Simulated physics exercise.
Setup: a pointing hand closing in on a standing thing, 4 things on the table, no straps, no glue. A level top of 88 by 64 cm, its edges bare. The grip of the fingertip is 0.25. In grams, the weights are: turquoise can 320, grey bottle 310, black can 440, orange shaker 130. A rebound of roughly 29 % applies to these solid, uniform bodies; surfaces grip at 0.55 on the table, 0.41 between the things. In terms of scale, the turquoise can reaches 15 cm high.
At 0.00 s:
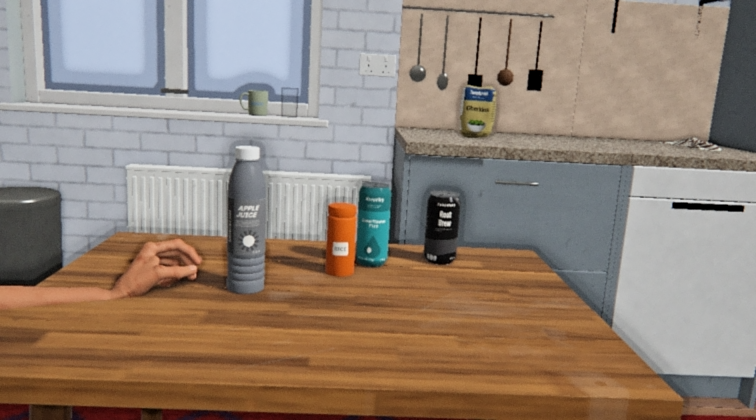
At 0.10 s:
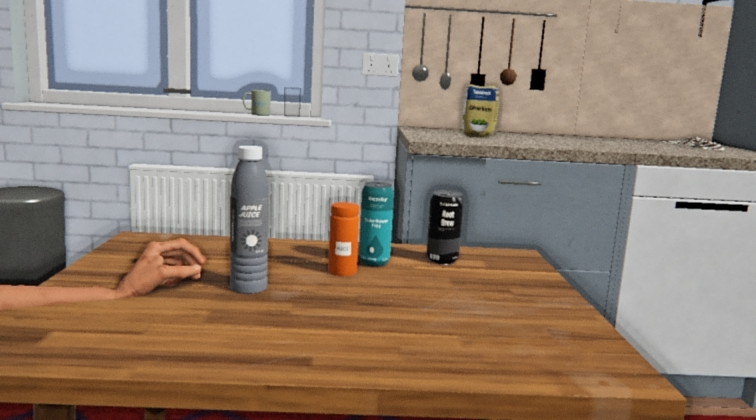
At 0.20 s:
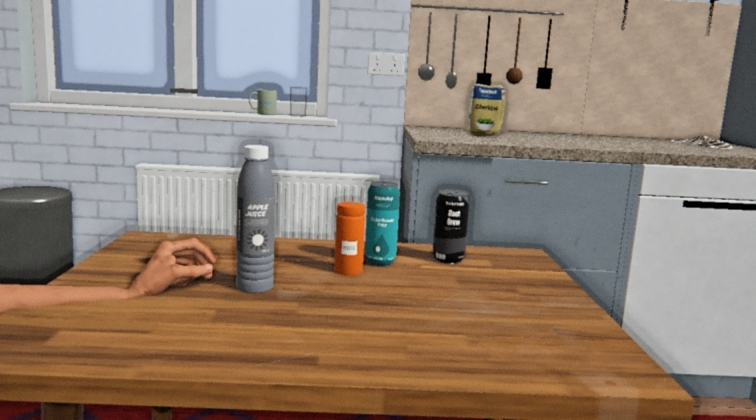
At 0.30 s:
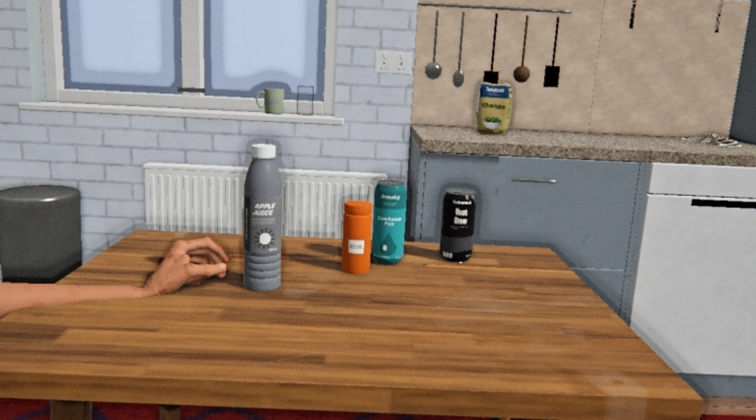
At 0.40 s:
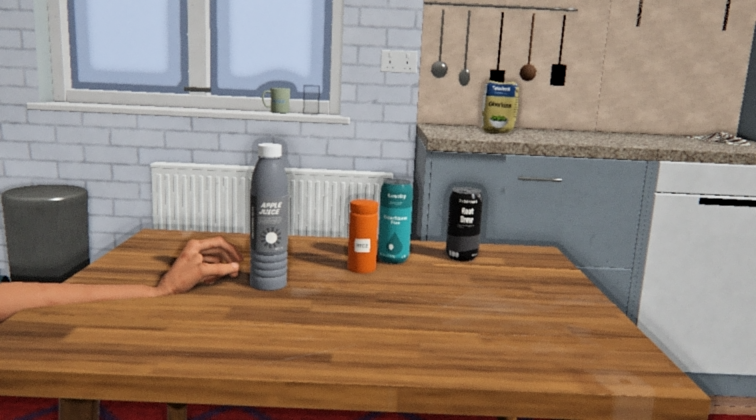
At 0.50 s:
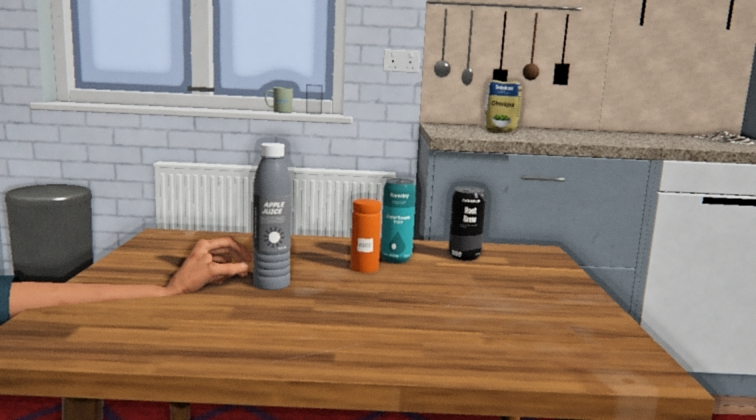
In a kitchen with white brick walls, a window and a radiator, a wooden table is seen from its near side, slightly above the top. A grey bottle labelled apple juice stands left of an orange shaker, a turquoise can and a black can, with a hand at its left. The view drifts slightly left, shifting everything rightward, while the hand edges right towards the standing bottle.
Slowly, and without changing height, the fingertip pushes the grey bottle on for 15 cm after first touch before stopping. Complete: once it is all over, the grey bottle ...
... is still standing.
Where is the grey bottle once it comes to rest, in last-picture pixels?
It settles close to (365, 220).
By 0.80 s, 7 cm of travel; grey bottle 2 cm from its spot near (287, 216).
By 1.20 s, 11 cm of travel; grey bottle 6 cm from its spot near (312, 218).
By 1.60 s, 15 cm of travel; grey bottle 10 cm from its spot near (337, 219).
By 2.00 s, 19 cm of travel; grey bottle 14 cm from its spot near (362, 221).
When it is over (2.8 s), not toppled but over 5 cm from the start, grey bottle; the other 3 within 5 cm of the start. End places, in pixels of the last picture, grey bottle near (365, 221).
